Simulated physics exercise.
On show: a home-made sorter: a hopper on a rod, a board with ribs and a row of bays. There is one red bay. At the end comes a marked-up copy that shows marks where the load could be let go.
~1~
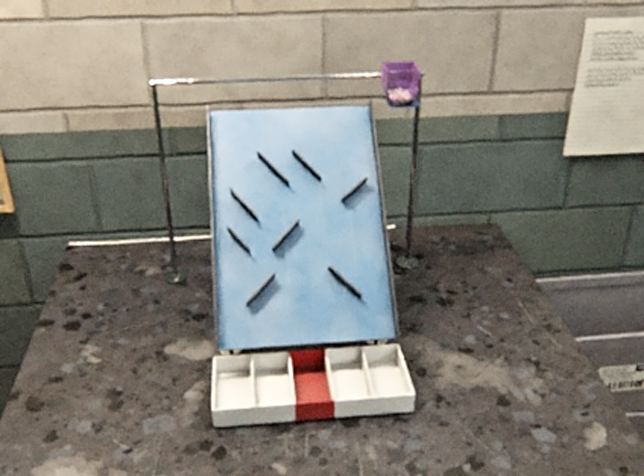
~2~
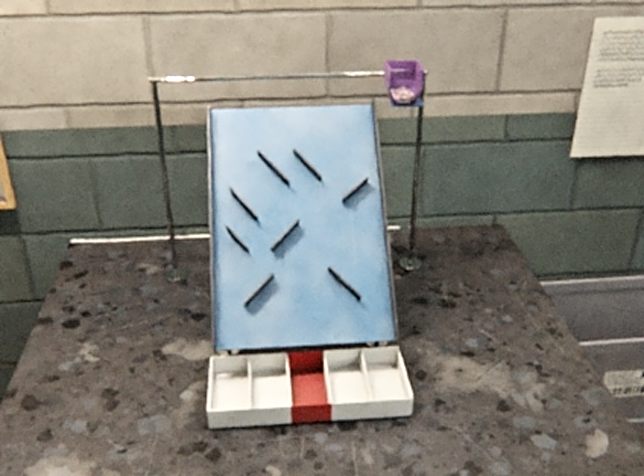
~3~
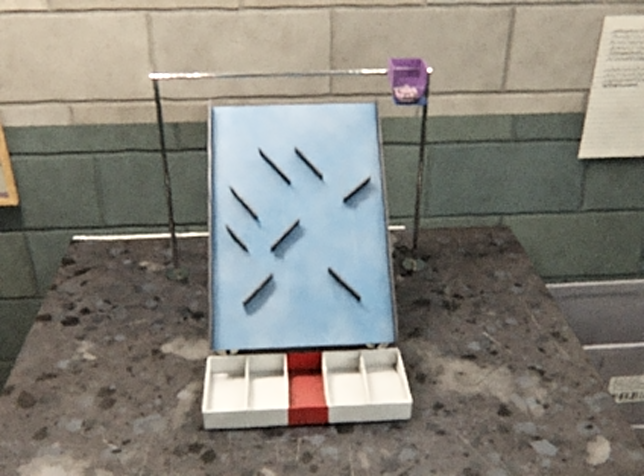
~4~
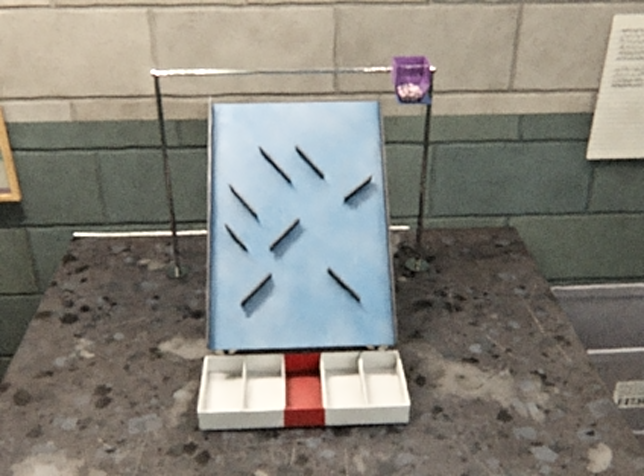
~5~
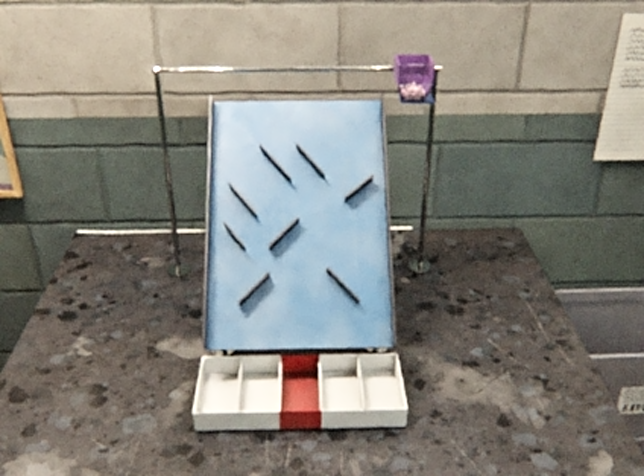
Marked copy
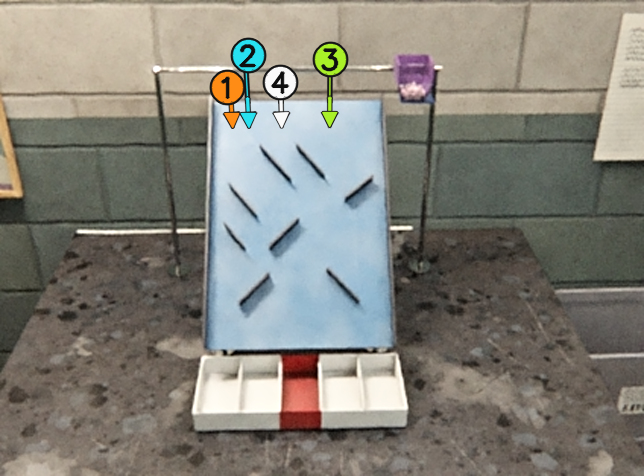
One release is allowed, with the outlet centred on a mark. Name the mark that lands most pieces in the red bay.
Best: 3.
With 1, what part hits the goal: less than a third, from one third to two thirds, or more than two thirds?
Less than a third.
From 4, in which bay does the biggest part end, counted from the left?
The fifth.
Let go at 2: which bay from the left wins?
The first from the left.
On the marked copy, mark 1 meets the board at (232, 122); mark 2 meets the board at (248, 122); mark 3 meets the board at (329, 121); mark 4 meets the board at (281, 122).
Choosing 1, not one piece in the red bay, the larger part in other bays, roughly a quarter outside the box.
Choosing 2, not one piece in the red bay, the larger part in other bays, about a tenth outside the box.
Choosing 3, roughly a third in the red bay, roughly half in other bays, roughly a quarter outside the box.
Choosing 4, about a tenth in the red bay, roughly two thirds in other bays, roughly a quarter outside the box.
